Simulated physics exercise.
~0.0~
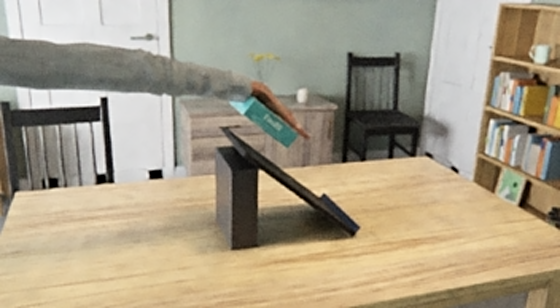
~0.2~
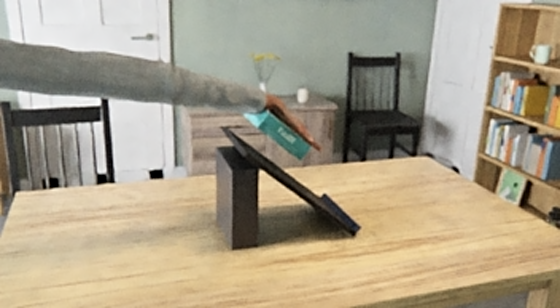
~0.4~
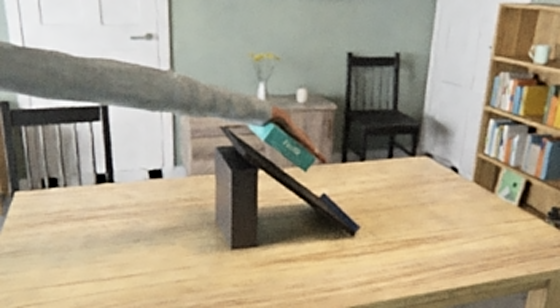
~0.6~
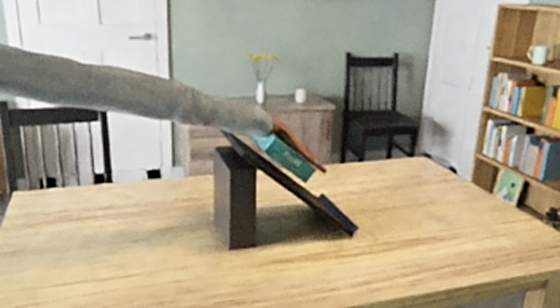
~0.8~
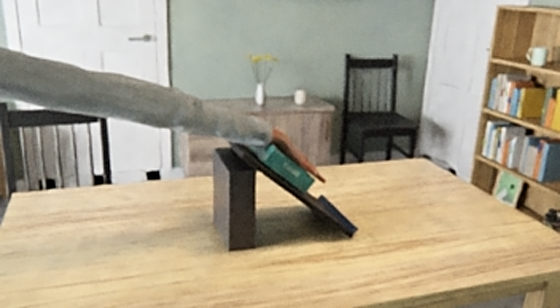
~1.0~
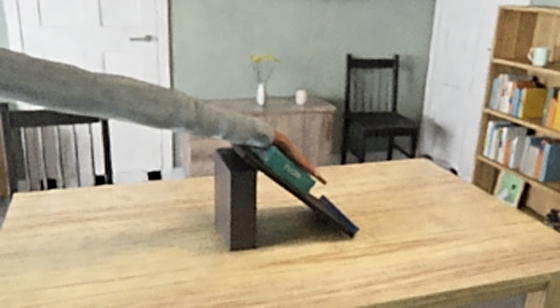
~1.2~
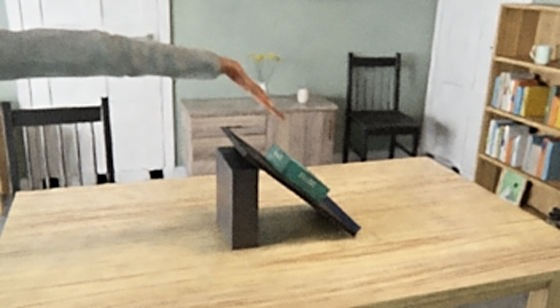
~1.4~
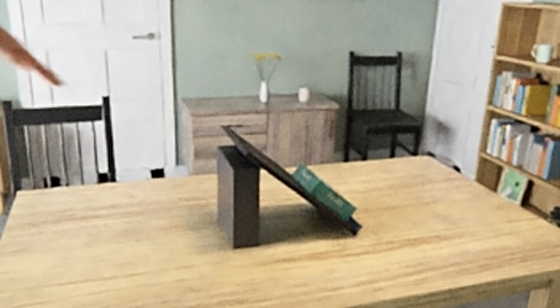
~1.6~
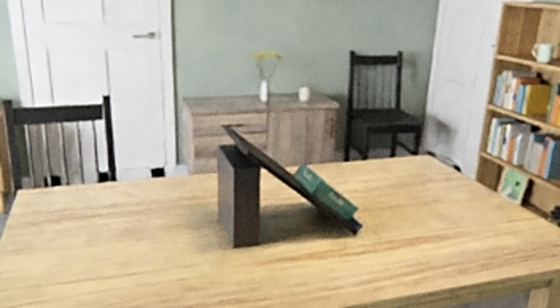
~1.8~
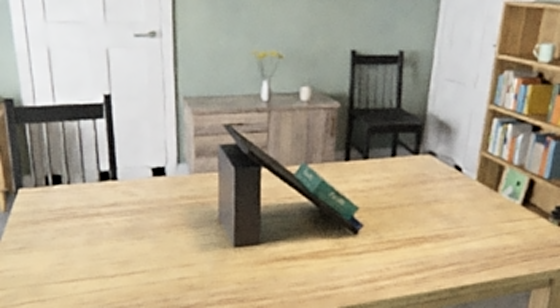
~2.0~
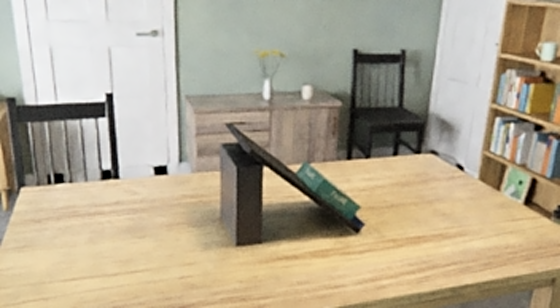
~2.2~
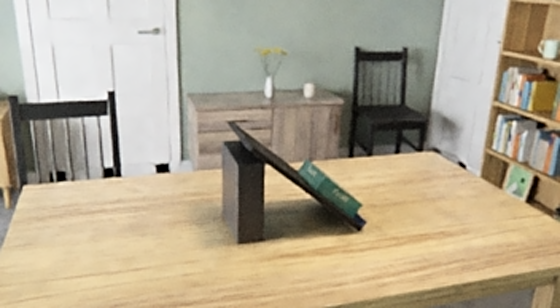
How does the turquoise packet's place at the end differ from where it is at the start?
At the start the packet is held in the hand above the upper part of the sloping board. At the end it rests on the board near its lower right end, with no hand on it.
